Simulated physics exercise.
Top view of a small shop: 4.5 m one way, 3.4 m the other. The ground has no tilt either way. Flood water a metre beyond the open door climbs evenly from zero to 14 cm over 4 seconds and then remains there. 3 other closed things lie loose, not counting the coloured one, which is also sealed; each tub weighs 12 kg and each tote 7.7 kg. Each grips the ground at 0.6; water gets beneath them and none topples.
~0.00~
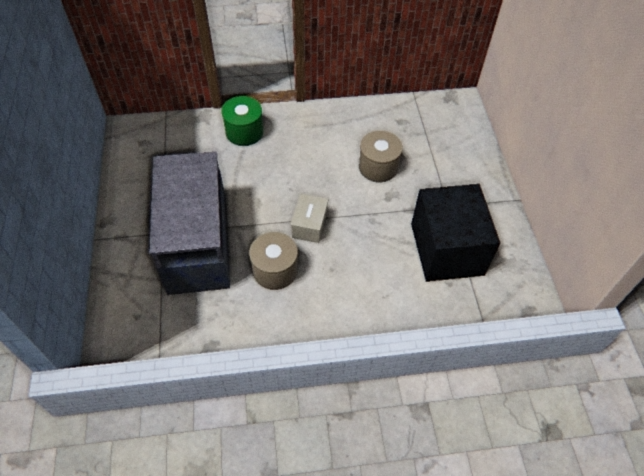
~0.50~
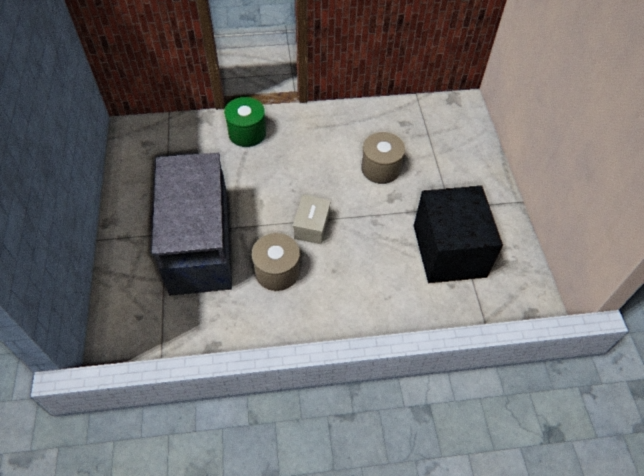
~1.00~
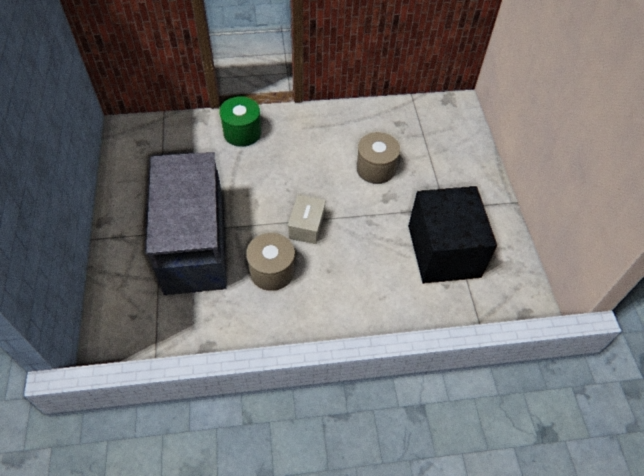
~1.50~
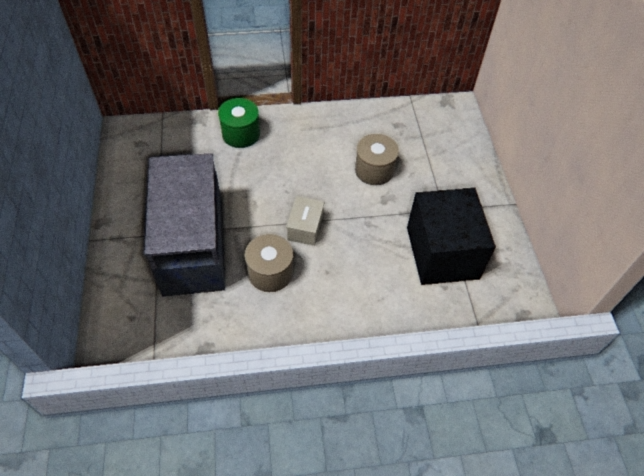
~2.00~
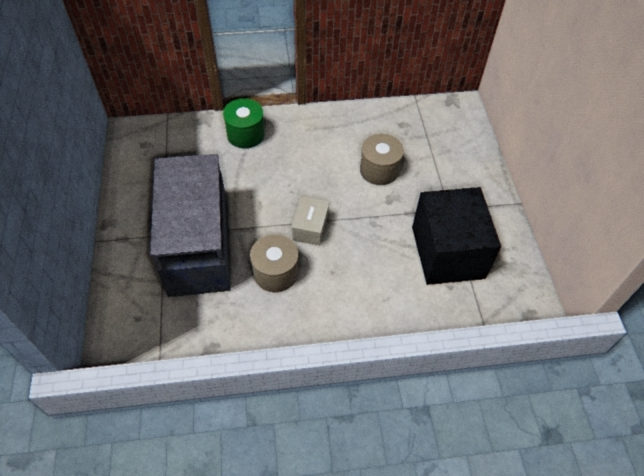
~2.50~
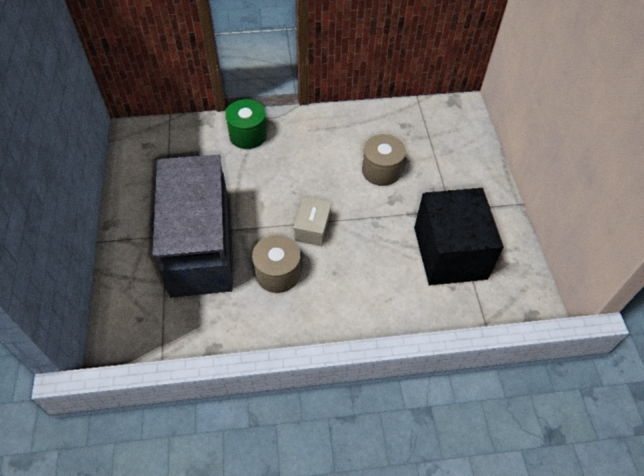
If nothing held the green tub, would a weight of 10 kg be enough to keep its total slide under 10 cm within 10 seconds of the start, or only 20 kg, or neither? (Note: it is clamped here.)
Only 20 kg is enough.
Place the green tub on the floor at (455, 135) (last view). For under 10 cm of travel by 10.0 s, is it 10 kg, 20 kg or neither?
Well, any option works.
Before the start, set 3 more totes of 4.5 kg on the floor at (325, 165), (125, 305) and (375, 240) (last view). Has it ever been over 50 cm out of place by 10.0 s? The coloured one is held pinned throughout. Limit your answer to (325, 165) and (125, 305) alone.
Taking them in order, the first is beyond the line and the second is inside the line.
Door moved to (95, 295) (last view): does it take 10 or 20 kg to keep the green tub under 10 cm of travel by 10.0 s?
Then the lighter mass works.
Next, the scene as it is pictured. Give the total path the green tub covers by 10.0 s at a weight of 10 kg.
About 80 cm.
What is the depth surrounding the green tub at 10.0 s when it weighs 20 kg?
Roughly 6 cm.
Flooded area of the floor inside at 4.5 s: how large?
Roughly 3.5 m2 of it is wet.
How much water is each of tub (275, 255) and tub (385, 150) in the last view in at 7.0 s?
Depths: Near 2 cm, then near 3 cm.
After 3.5 s the green tub would be 0 cm from its start with 10 kg and 0 cm from its start with 20 kg; 4 cm of water round it then.
After 4.5 s the green tub would be 19 cm from its start with 10 kg and 0 cm from its start with 20 kg; 5 cm of water round it then.
After 7.0 s the green tub would be 48 cm from its start with 10 kg and 0 cm from its start with 20 kg; 5 cm of water round it then.
After 10.0 s the green tub would be 74 cm from its start with 10 kg and 0 cm from its start with 20 kg; 6 cm of water round it then.
